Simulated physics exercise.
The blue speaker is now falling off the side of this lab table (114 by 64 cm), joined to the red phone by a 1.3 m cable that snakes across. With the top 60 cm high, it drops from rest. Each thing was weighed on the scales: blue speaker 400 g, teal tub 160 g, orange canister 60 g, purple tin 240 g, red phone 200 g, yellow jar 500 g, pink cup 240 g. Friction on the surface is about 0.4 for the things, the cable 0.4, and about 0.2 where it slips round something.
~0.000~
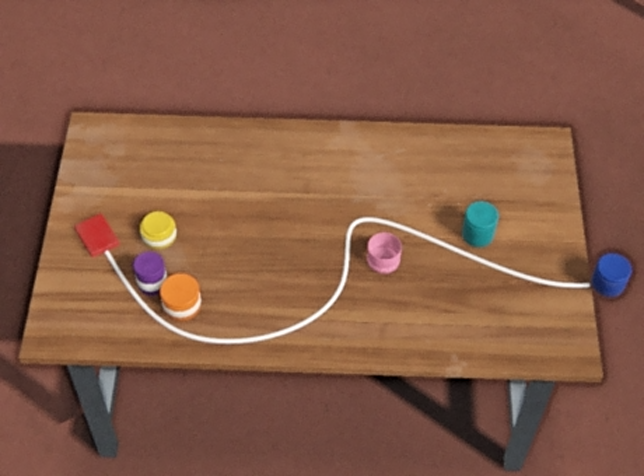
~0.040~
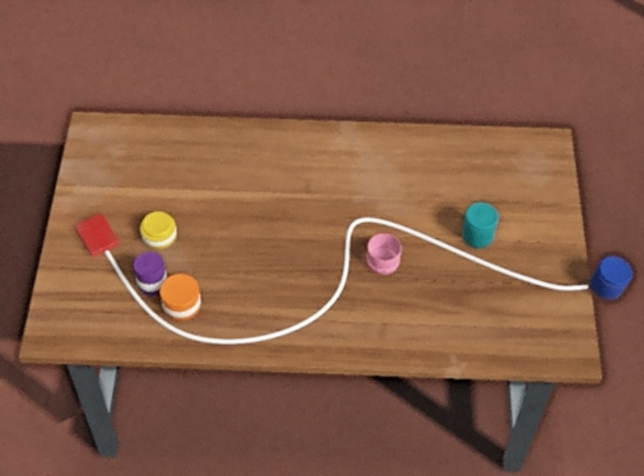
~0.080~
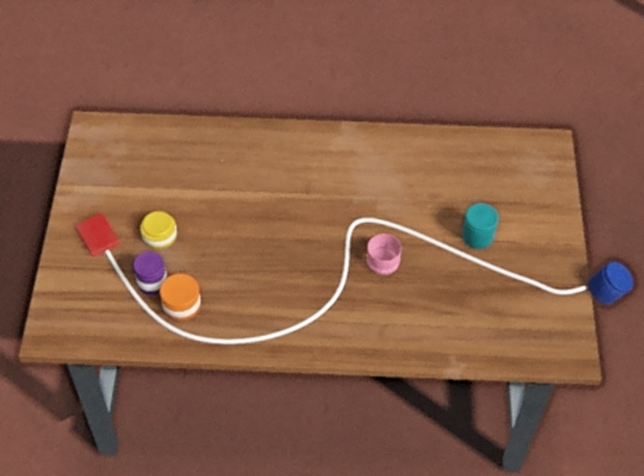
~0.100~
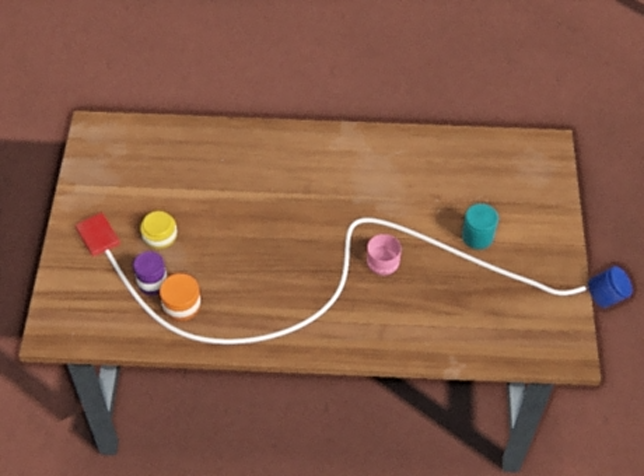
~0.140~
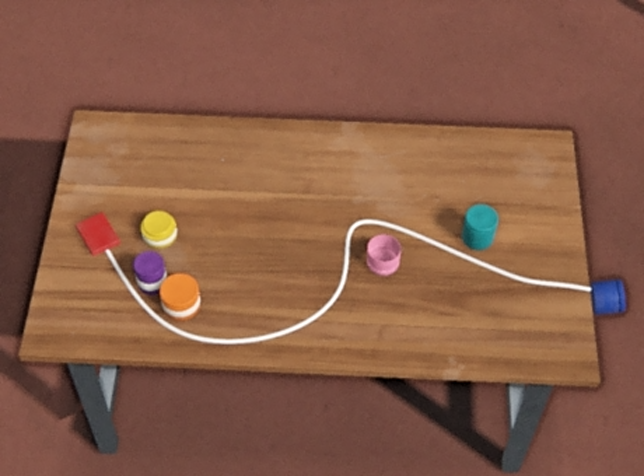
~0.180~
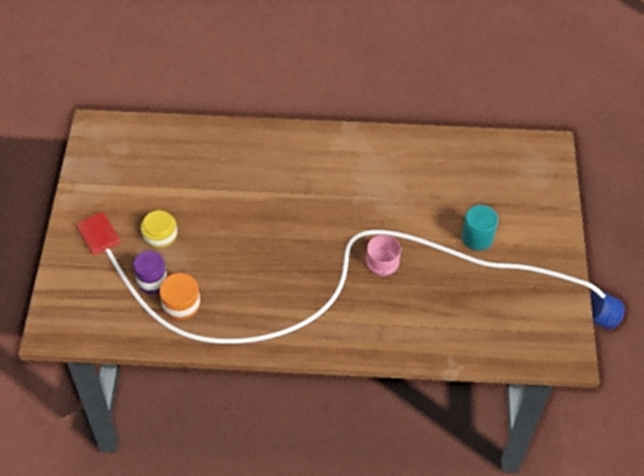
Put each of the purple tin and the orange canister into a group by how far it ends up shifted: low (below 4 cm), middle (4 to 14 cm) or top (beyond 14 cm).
Purple tin: Middle, orange canister: Top.
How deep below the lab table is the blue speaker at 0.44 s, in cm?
35 cm or so.
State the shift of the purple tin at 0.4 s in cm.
Looks like close to 4 cm, more or less.
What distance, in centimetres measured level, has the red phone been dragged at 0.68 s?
Roughly 16 cm.
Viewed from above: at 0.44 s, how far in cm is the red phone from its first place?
Going by the pictures, around 8 cm.
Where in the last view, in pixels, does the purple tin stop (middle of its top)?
Roughly at (183, 234).
At 0.4 s, the cable's tail end at (132, 271); orange canister 26 cm off its start, purple tin 4 cm off its start, red phone 7 cm off its start.
At 0.7 s, the cable's tail end at (174, 272); orange canister 48 cm off its start, purple tin 9 cm off its start, red phone 16 cm off its start.
At 0.9 s, the cable's tail end at (191, 277); orange canister on its side, 53 cm off its start at (221, 111), purple tin 10 cm off its start at (183, 234), red phone 20 cm off its start at (169, 280).
At 1.2 s, the cable's tail end at (196, 277); orange canister over the edge, purple tin 10 cm off its start, red phone 21 cm off its start.
At 2.4 s, the cable's tail end at (196, 277); orange canister over the edge, purple tin 10 cm off its start at (183, 234), red phone 21 cm off its start at (174, 280), blue speaker over the edge.
